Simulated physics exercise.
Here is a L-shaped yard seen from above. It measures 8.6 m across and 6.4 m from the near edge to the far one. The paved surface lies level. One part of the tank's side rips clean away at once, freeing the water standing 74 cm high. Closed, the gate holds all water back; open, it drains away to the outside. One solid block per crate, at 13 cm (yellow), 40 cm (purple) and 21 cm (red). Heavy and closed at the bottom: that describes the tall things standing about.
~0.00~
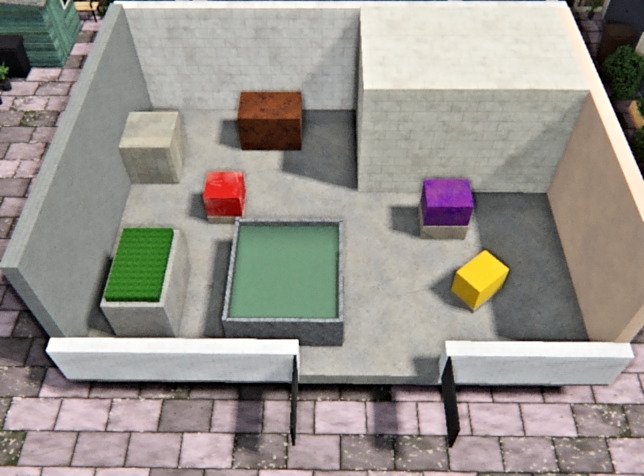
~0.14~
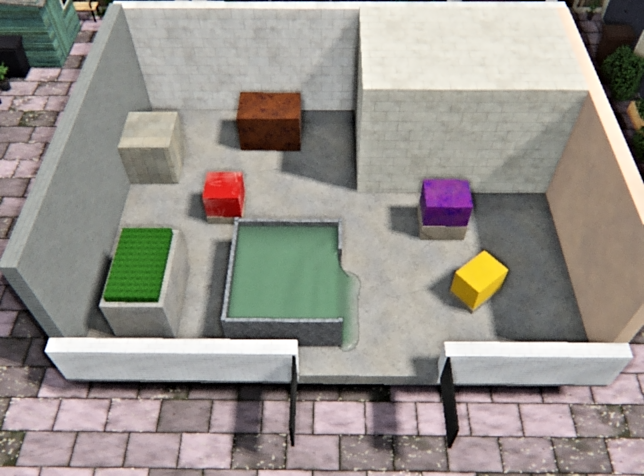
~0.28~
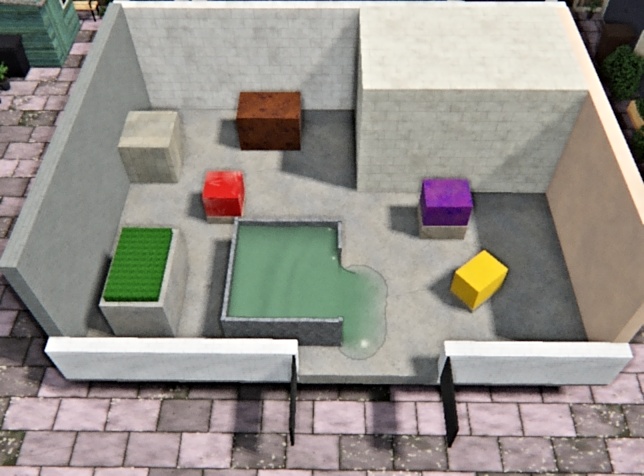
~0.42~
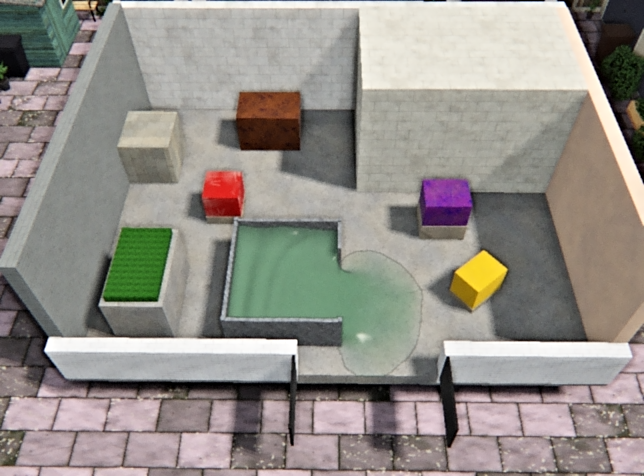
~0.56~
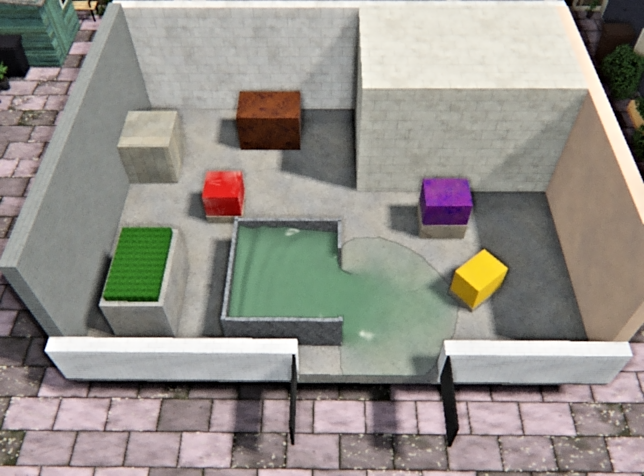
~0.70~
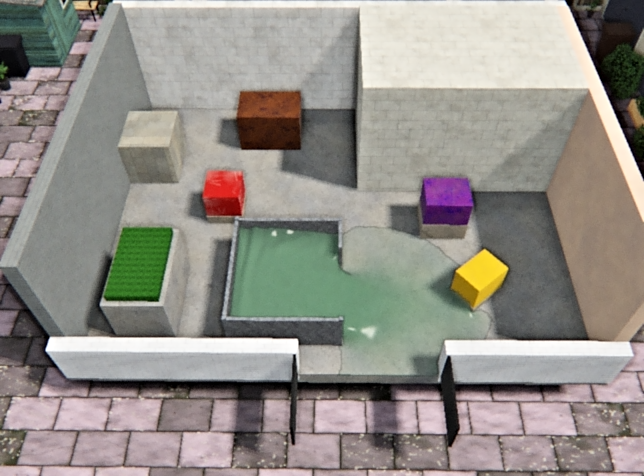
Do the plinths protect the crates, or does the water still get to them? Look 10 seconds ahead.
I would say the yellow crate still gets wet, the purple crate is protected, the red crate is protected.
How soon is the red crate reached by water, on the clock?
At red, 5.0 s.
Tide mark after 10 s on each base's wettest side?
Topping out, yellow sees 36, purple sees 23 and red sees 16, all in cm.
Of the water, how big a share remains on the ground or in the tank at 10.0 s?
Around 78 percent of the water.
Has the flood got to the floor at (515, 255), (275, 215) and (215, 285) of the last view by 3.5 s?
Going through the three points: Awash, then not yet touched, then not yet touched.
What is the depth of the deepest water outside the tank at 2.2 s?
About 46 cm.
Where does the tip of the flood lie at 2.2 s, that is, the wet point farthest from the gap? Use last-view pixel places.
Near (543, 193).
After 1.4 s water covers 25 % of the floor and is deepest (57 cm) near (592, 363); yellow plinth reached, purple plinth reached, red plinth not reached.
After 2.2 s water covers 35 % of the floor and is deepest (46 cm) near (592, 363); yellow plinth reached, purple plinth reached, red plinth not reached.
After 3.5 s water covers 35 % of the floor and is deepest (34 cm) near (518, 199); yellow plinth reached, purple plinth reached, red plinth not reached.
After 6.0 s water covers 55 % of the floor and is deepest (19 cm) near (561, 289); yellow plinth reached, purple plinth reached, red plinth reached.
After 10.0 s water covers 85 % of the floor and is deepest (12 cm) near (592, 363); highest at the yellow plinth 36 cm, highest at the purple plinth 23 cm, highest at the red plinth 16 cm.
